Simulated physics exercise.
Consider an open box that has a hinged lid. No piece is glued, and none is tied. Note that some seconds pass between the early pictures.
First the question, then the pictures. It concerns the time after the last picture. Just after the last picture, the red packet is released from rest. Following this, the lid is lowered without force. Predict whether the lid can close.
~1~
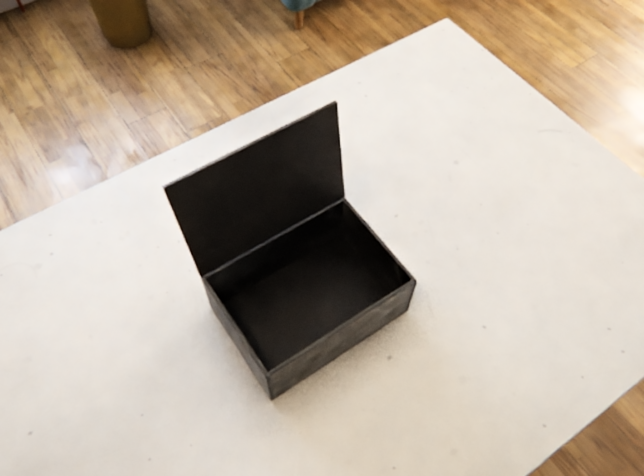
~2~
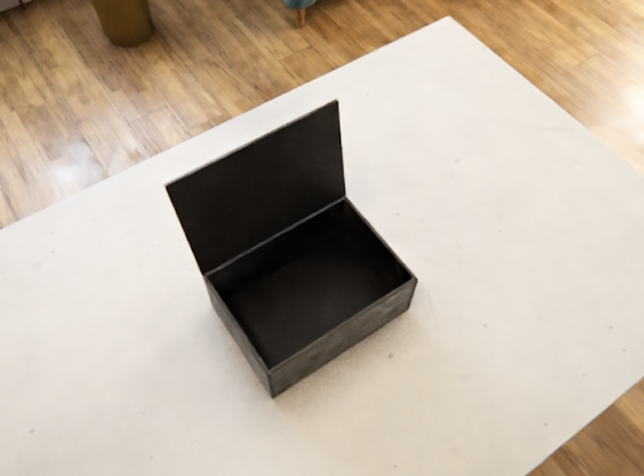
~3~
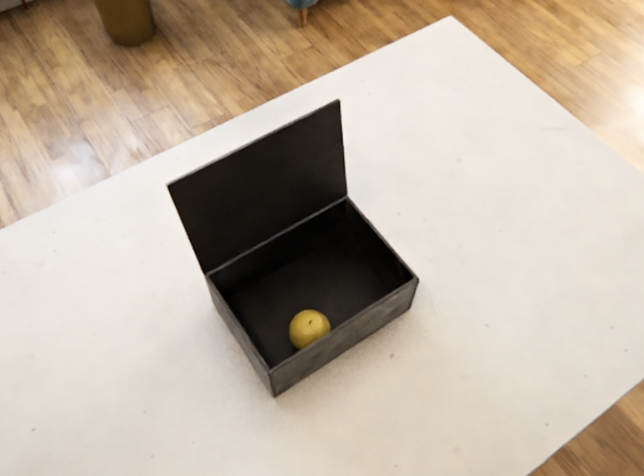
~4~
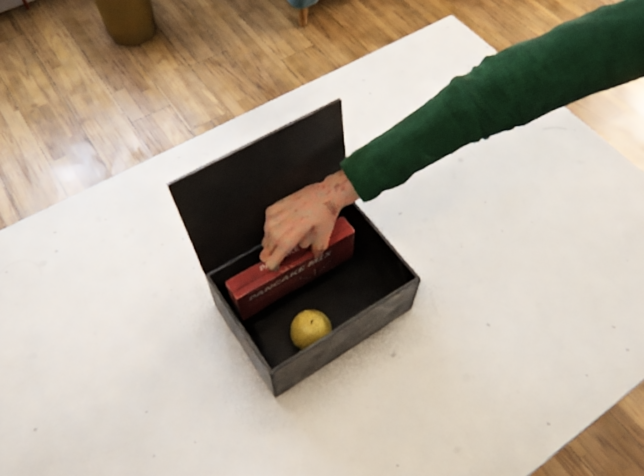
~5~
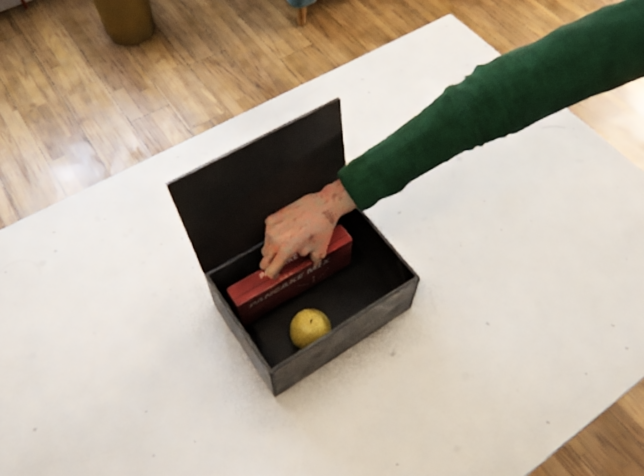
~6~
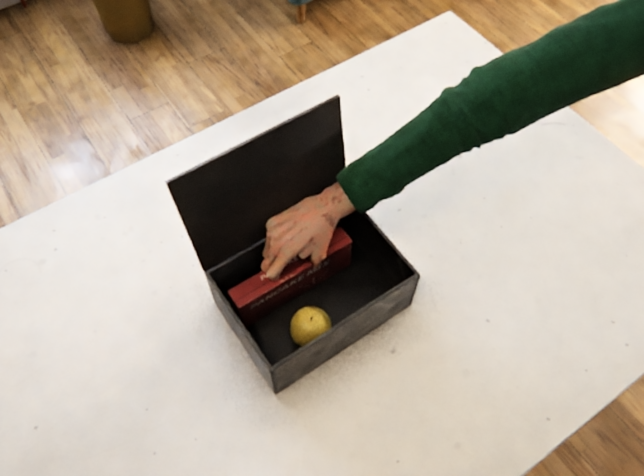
Prediction: The lid closes.
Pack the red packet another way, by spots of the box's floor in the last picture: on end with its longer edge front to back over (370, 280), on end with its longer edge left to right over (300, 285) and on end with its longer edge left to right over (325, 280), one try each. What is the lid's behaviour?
So: First go, the lid can't get down; second go, it can't get down; third go, it can't get down.
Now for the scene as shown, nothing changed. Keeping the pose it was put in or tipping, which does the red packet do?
Observation: The red packet keeps the set orientation.
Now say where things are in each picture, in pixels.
In the first frame, the last thing is not in view yet.
In the second frame, the last thing is not in view yet.
In the third frame, the last thing is not in view yet; yellow apple (310, 331).
The fourth frame shows on its way; red packet (293, 268); yellow apple (311, 330).
The fifth frame shows on its way; red packet (292, 276); yellow apple (311, 330).
The sixth frame shows in place under the hand; red packet (292, 277); yellow apple (311, 327).
Then, 1.20 s after the last picture, lid starting down.
Then, 1.60 s after the last picture, lid 58° above the rim.
Then, 1.90 s after the last picture, lid 31° above the rim.
Then, 2.10 s after the last picture, lid 10° above the rim.
At rest, lid shut; both in place. Seen from the same camera at the end, red packet near (292, 277).
